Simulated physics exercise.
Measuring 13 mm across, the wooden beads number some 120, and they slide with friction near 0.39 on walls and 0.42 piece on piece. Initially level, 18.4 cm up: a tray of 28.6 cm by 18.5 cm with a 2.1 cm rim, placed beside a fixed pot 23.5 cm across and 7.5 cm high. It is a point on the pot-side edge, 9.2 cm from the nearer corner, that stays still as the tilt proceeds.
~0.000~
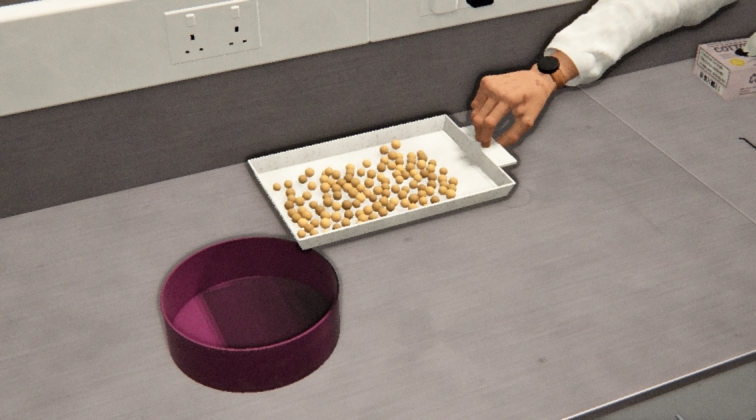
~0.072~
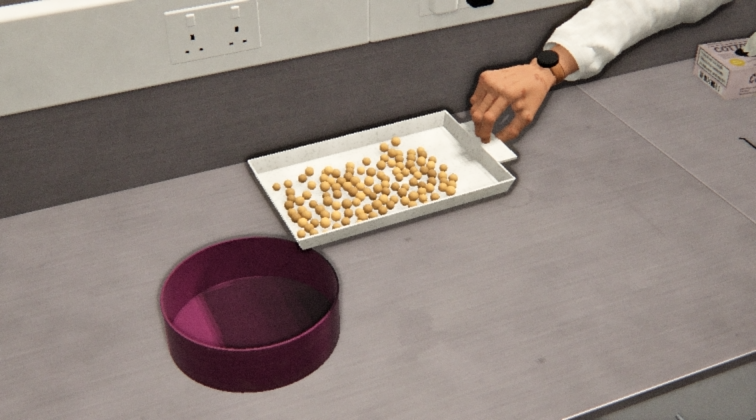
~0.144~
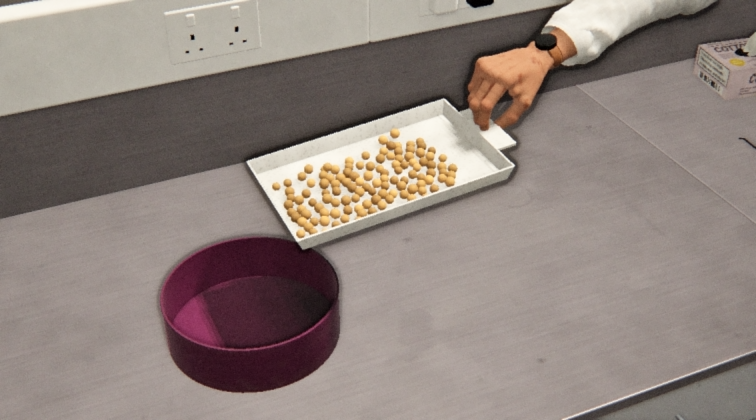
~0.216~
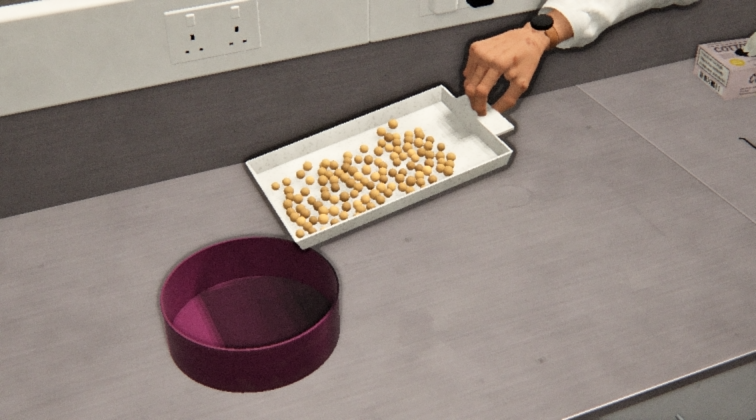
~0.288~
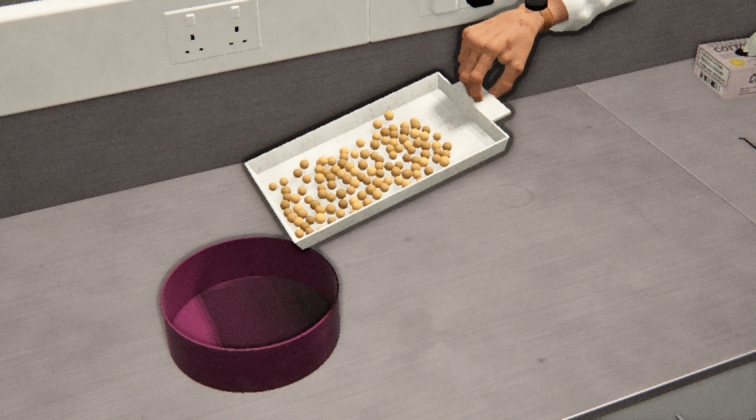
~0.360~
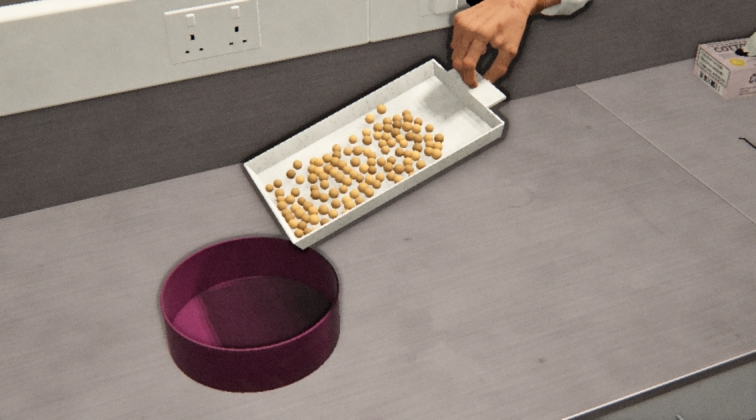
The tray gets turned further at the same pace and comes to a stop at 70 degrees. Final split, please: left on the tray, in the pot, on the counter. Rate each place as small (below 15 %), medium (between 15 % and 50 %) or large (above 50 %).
Tray - medium; pot - large; counter - small.
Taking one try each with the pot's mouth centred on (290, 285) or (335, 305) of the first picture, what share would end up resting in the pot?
The shares would be near 60 and 20 per cent respectively.
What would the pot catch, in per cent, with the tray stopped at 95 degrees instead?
It would be near 100 per cent.
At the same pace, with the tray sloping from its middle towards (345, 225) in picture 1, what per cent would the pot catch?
Roughly 70 % of the pieces.
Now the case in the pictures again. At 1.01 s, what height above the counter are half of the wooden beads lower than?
Median height: Approx. 22 cm.
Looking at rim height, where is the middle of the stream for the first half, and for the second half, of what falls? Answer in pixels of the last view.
(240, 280) or so first, later (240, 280).
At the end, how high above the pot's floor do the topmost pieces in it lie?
I'd put it at close to 1.5 centimetres.
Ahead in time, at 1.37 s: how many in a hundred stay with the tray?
Roughly 65 per cent.
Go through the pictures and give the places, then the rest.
Tray tilt 0 degrees, front corners at (302, 235) and (508, 182); middle of the pieces at (367, 194); pot at (250, 289), in the first picture.
Tray tilt 1 degrees, front corners at (302, 236) and (507, 177); middle of the pieces at (367, 192), in the second picture.
Tray tilt 5 degrees, front corners at (301, 236) and (507, 165), lowest corner left back; middle of the pieces at (366, 187), in the third picture.
Tray tilt 10 degrees, front corners at (299, 236) and (505, 151), lowest corner left back; middle of the pieces at (365, 182), in the fourth picture.
Tray tilt 14 degrees, front corners at (298, 236) and (501, 137), lowest corner left back; middle of the pieces at (361, 177), in the fifth picture.
Tray tilt 19 degrees, front corners at (297, 237) and (496, 123), lowest corner left back; middle of the pieces at (354, 175); pot at (250, 289). Its pace works out near 65 degrees a second, in the sixth picture.
After 0.75 s, tilt 44 degrees; the tray holds 100 %, the pot 0 %.
After 1.01 s, tilt 60 degrees; the tray holds 100 %, the pot 0 %.
After 1.37 s, tilt 70 degrees; the tray holds 65 %, the pot 15 %.
At rest (2.6 s), tray 35 %, pot 65 %, counter 0 %.
